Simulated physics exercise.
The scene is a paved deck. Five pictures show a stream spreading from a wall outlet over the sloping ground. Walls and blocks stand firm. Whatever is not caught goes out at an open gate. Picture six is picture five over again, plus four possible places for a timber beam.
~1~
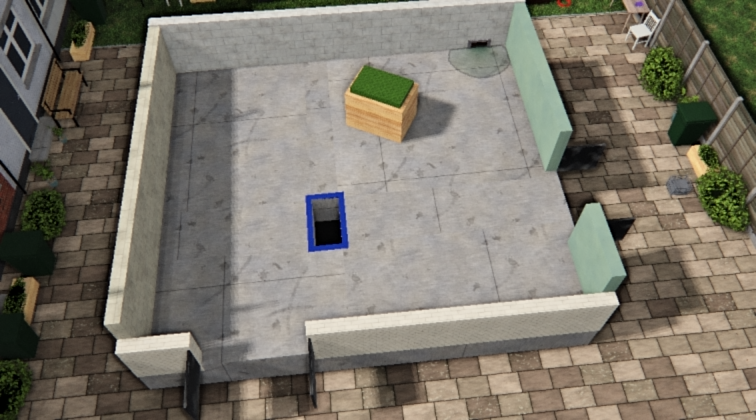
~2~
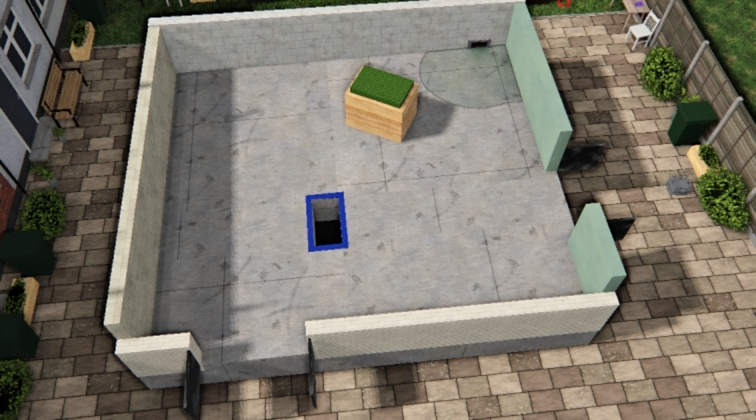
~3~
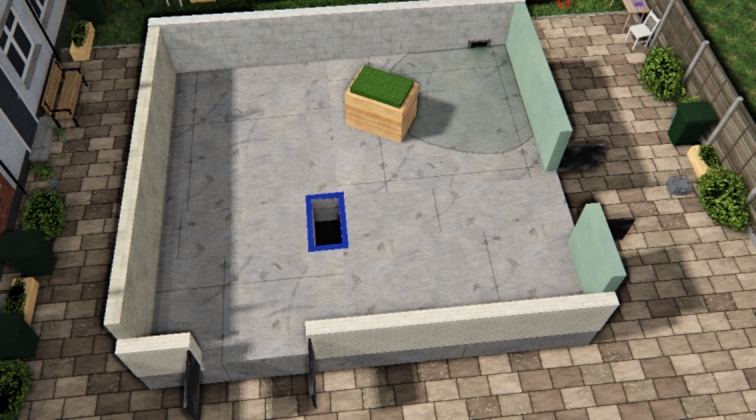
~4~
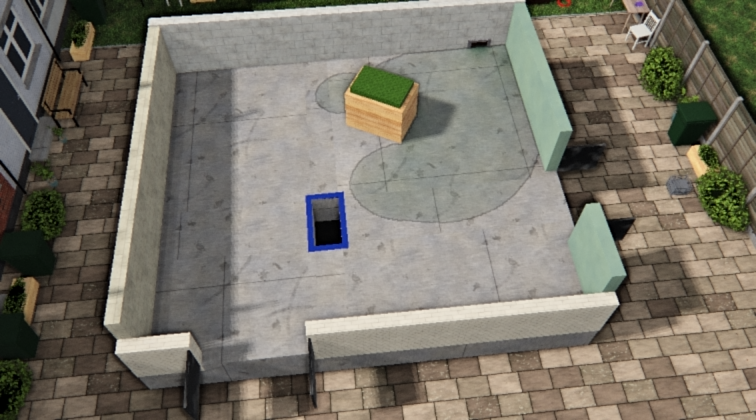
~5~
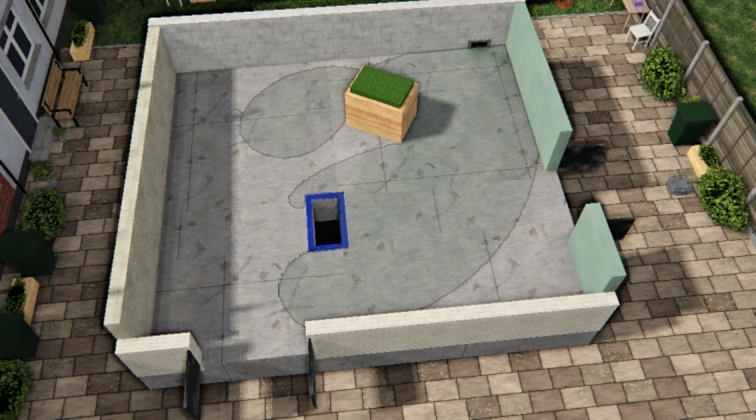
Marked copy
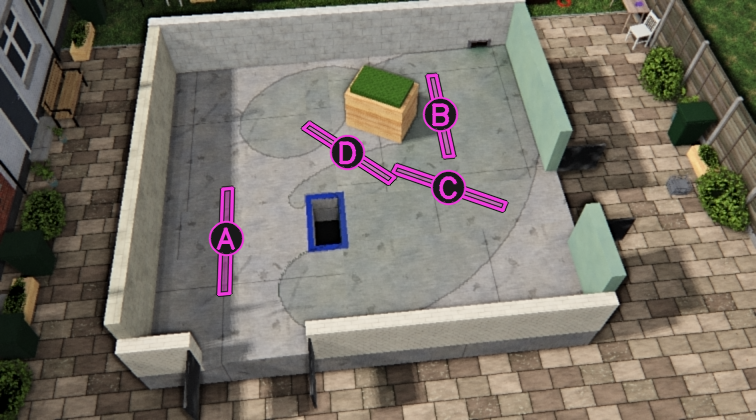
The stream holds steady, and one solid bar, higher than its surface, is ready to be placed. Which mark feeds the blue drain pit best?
Go for A.
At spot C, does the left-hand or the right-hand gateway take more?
The left one.
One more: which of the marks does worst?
It is B.
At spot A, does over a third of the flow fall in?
No, it does not.
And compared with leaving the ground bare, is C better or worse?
It is worse.
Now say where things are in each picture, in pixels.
Outfall at (479, 44); blue drain pit at (327, 221); open gate at (256, 347); open gate at (556, 206); water covers 2 % of the ground and shows as far out as (488, 74); blue drain pit still dry.
Water covers 7 % of the ground and shows as far out as (455, 102); blue drain pit still dry.
Water covers 15 % of the ground and shows as far out as (431, 142); blue drain pit still dry.
Water covers 28 % of the ground and shows as far out as (363, 202); blue drain pit still dry.
Water covers 48 % of the ground and shows as far out as (298, 301); blue drain pit taking water.
On the marked copy, A from (224, 293) to (227, 188); B from (449, 156) to (431, 75); C from (394, 168) to (504, 206); D from (306, 125) to (391, 180).
Choosing A, about 28 % of the stream runs into the blue drain pit, about 68 % out by the gates.
Choosing B, about 6 % of the stream runs into the blue drain pit, about 92 % out by the gates.
Choosing C, about 17 % of the stream runs into the blue drain pit, about 82 % out by the gates.
Choosing D, about 14 % of the stream runs into the blue drain pit, about 83 % out by the gates.
